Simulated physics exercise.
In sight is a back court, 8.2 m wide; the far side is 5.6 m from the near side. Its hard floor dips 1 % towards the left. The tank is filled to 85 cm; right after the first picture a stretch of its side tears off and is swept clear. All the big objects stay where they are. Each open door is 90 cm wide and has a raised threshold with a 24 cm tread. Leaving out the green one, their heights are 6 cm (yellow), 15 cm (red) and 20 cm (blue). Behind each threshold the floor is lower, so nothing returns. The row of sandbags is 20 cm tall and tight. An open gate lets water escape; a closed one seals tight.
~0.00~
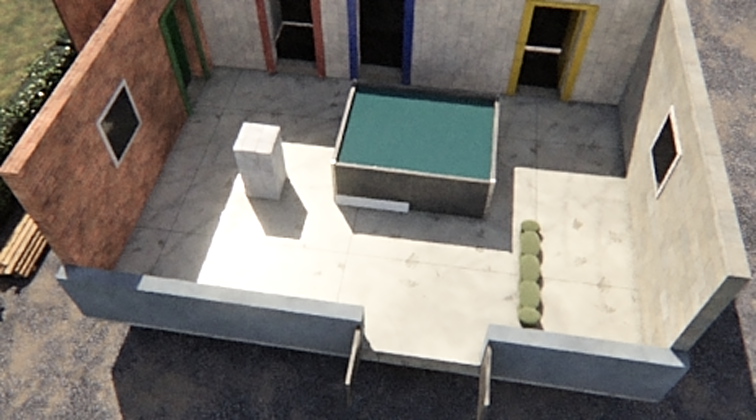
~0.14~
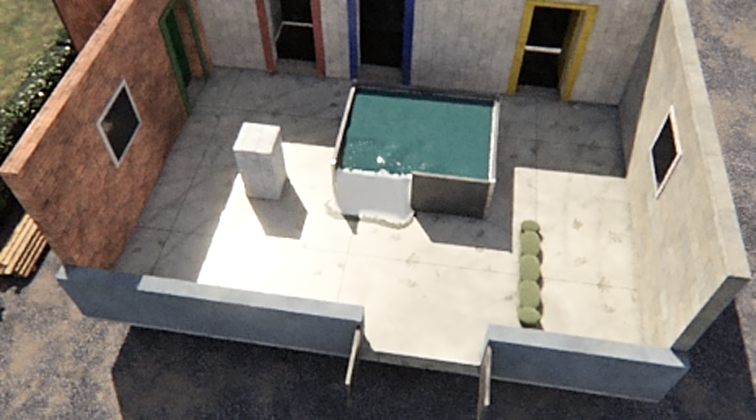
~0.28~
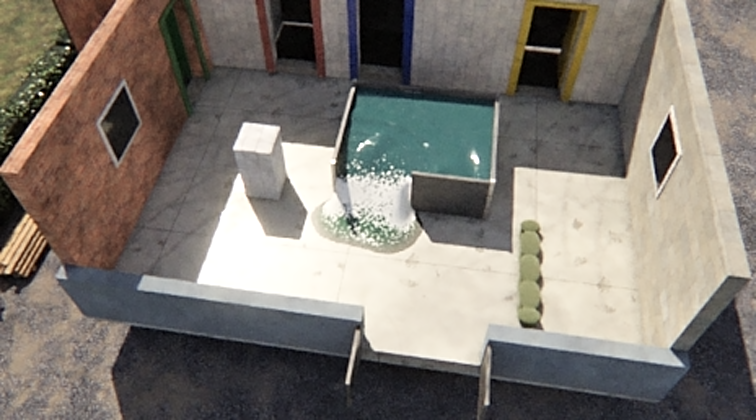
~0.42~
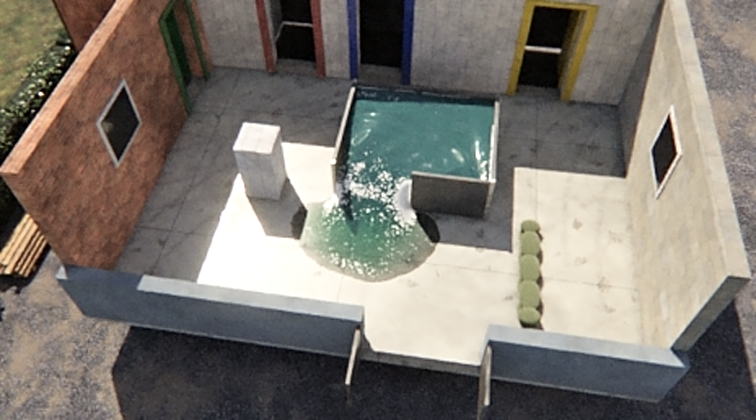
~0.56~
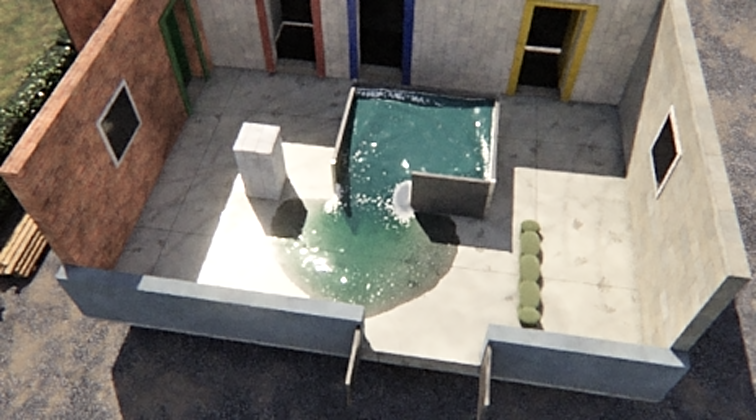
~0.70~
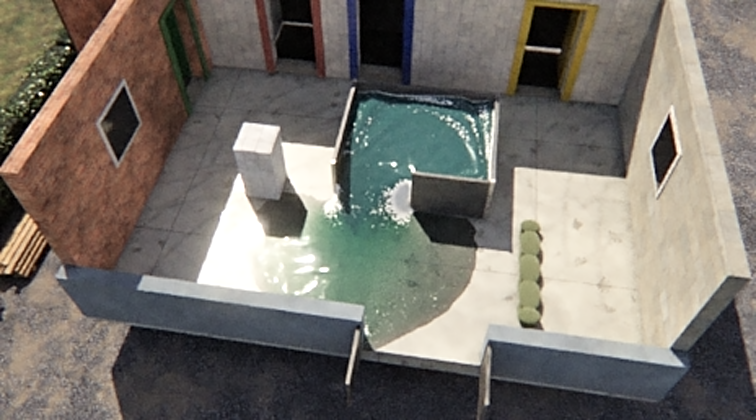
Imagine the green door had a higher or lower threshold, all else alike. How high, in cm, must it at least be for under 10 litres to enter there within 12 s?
Close to 16 cm is just enough.
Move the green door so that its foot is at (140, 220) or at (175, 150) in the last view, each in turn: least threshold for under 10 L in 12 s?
About 24 and 7.5 cm.
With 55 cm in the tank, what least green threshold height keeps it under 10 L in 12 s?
Some 10.5 cm.
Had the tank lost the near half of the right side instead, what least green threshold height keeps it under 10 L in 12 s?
About 16 cm.
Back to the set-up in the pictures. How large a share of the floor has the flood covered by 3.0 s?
Some 35 per cent of it.
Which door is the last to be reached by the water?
The yellow one.
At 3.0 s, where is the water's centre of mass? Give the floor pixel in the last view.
Near (339, 215).
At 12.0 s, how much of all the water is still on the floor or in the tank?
Some 68 per cent remains.
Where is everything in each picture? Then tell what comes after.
The first frame shows still water, 85 cm deep, in the tank at (419, 132); the green door at (186, 55) is dry.
In the second frame, the gap is at (373, 190), the front 0.4 m out at (393, 225); the back of the tank holds 85 cm.
In the third frame, the gap is at (373, 192), the front 0.9 m out at (371, 246); the back of the tank holds 85 cm.
In the fourth frame, the gap is at (373, 193), the front 1.5 m out at (369, 278); the back of the tank holds 84 cm.
In the fifth frame, the front is at a hidden place, 2.2 m from the gap at (373, 194); 4.7 m2 of floor is wet, 77 cm left at the back.
In the sixth frame, the front is at a hidden place, 2.6 m from the gap at (373, 194); 6.8 m2 of floor is wet, 72 cm left at the back; the green door at (186, 55), 4.4 m from the gap, is still 3.4 m from the nearest water.
After 1.4 s water covers 25 % of the floor, deepest (50 cm) near (357, 207); it has not reached the green door.
After 3.0 s water covers 35 % of the floor, deepest (42 cm) near (101, 297); it has not reached the green door.
After 12.0 s water covers 95 % of the floor, deepest (13 cm) near (206, 82); 12 cm at the green door, 72 litres in over its 10 cm threshold.
At the green door as built, the water arrived by 3.2 s and peaked near 17 cm at 8.4 s.
With a threshold of 12.5 cm, 35 litres would have come in within the 12 s; with 20 cm, 0 litres. So under 10 litres takes about 16 cm.
